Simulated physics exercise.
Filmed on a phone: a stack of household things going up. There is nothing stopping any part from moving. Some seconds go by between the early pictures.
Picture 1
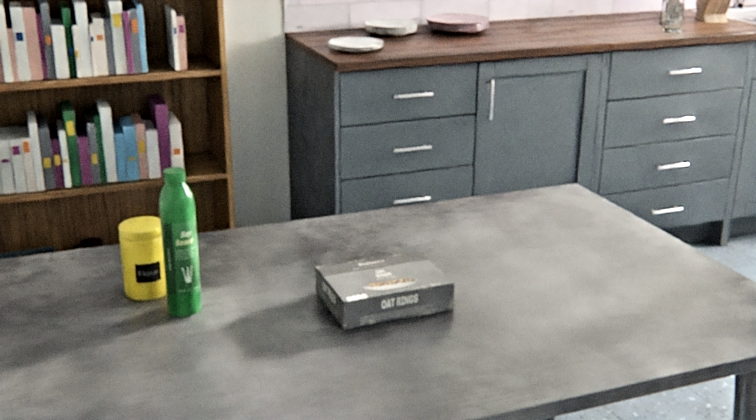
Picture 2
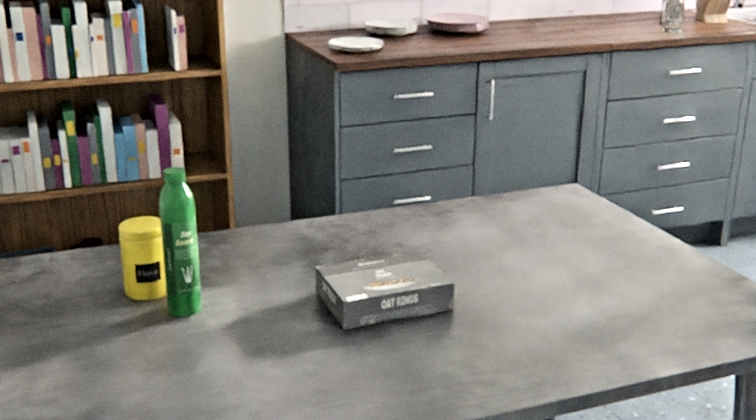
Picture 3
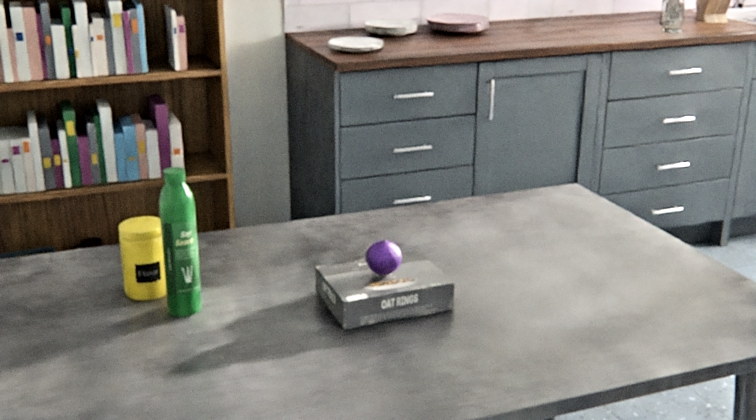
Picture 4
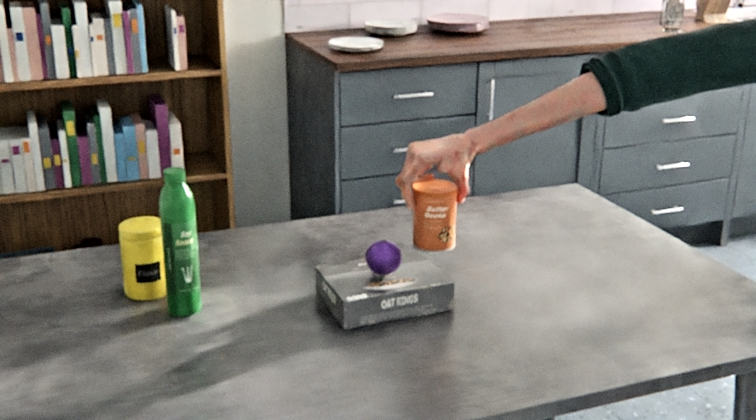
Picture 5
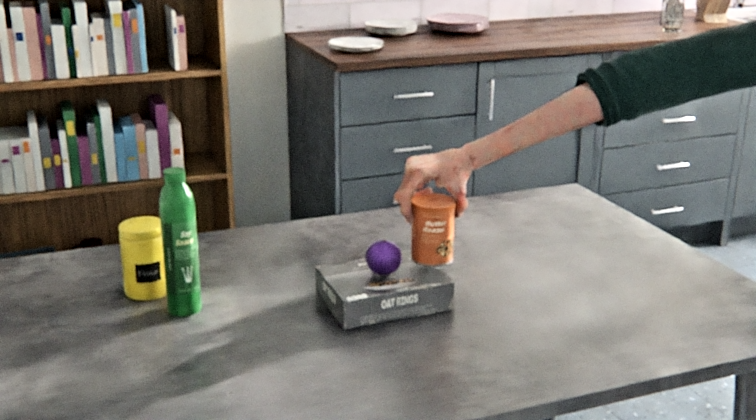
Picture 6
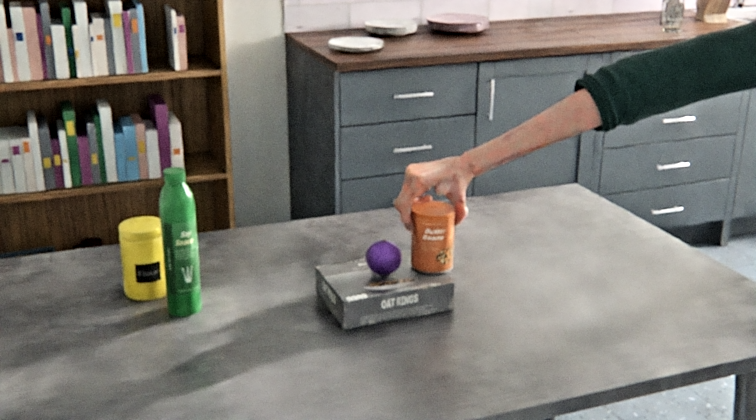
A round purple object appears on top of a grey packet on the table, to the right of a yellow container and a green bottle. Then a hand in a dark green sleeve reaches in from the right, lowers an orange tin beside the purple object, and keeps hold of it.
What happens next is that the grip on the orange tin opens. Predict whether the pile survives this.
It survives and stands.
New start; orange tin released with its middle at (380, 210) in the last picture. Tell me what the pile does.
It collapses.
Then, 0.20 s past the last view, nothing moves.
Then, 0.60 s past the last view, orange tin resting near (432, 238).
Finally, all 5 still in place. Final places as the last picture's camera would see them, orange tin near (432, 238). The pile holds.
